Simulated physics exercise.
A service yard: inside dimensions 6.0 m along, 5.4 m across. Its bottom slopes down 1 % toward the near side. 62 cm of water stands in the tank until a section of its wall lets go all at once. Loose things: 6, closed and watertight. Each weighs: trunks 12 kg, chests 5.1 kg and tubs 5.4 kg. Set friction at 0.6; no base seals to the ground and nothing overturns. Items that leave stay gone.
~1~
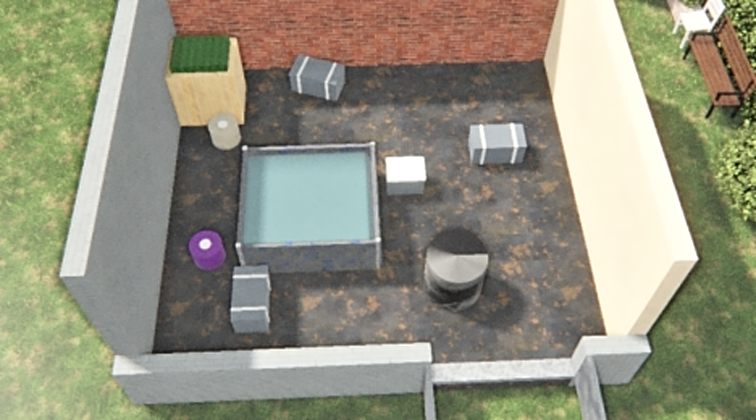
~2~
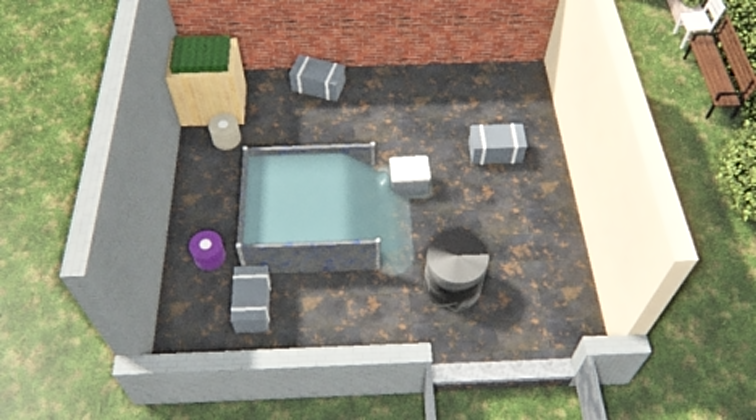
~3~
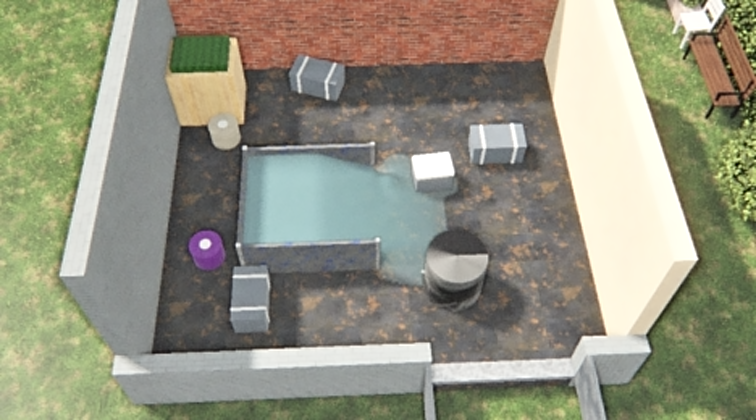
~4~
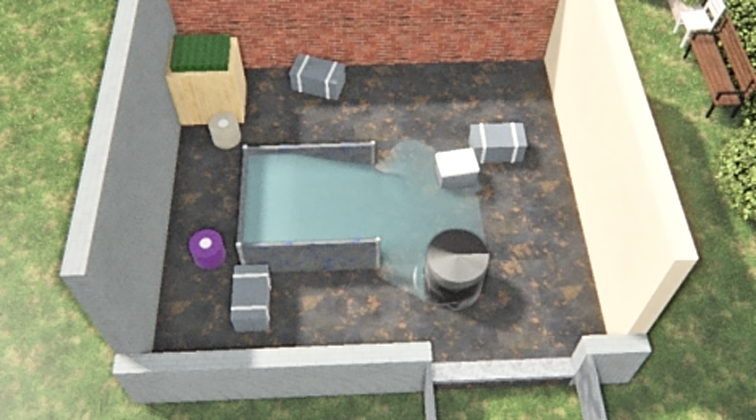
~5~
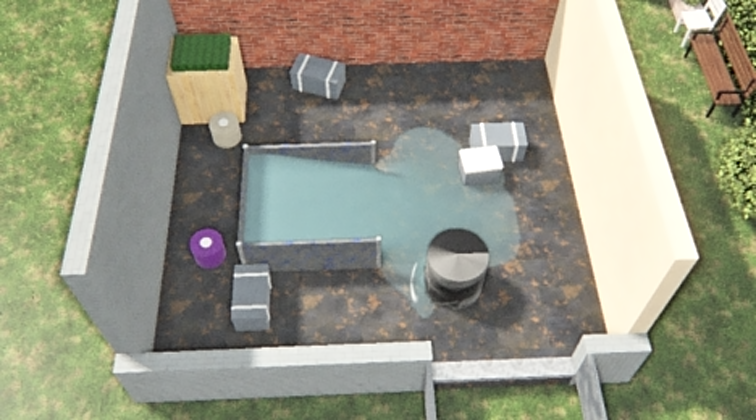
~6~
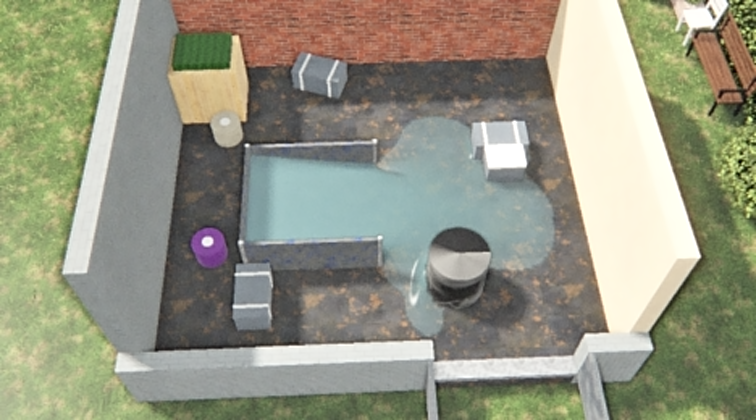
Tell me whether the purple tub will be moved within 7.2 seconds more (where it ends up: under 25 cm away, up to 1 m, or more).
It comes to rest near its start.
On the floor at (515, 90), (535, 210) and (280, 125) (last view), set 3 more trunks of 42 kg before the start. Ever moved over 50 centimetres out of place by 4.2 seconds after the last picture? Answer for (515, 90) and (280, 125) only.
Respectively: Outside the limit and inside the limit.
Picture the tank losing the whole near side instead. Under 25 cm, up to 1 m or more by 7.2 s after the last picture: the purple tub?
Had it gone that way, the purple tub would be borne far.
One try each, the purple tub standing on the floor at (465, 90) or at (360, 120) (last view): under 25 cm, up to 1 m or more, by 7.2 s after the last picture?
From the first spot it goes a long way, and from the second it goes a long way.
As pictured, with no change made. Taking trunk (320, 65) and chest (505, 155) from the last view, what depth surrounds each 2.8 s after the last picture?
Depths: Near 0 cm, then near 17 cm.
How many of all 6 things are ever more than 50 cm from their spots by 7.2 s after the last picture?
5.
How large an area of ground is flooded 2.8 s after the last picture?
Some 21 m2 of it.
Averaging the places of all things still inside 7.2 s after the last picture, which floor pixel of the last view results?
They're centred close to (228, 190).
Then, 0.9 s after the last picture the purple tub is near (208, 242), 0.0 m from its start, aground; 0 of 6 are out; 1 afloat.
Then, 2.8 s after the last picture the purple tub is near (208, 242), 0.0 m from its start, aground; 0 of 6 are out; 2 afloat.
Then, 4.8 s after the last picture the purple tub is near (208, 242), 0.0 m from its start, aground; 0 of 6 are out; 3 afloat.
Then, 7.2 s after the last picture the purple tub is near (212, 241), 0.1 m from its start, afloat; 0 of 6 are out; 6 afloat.
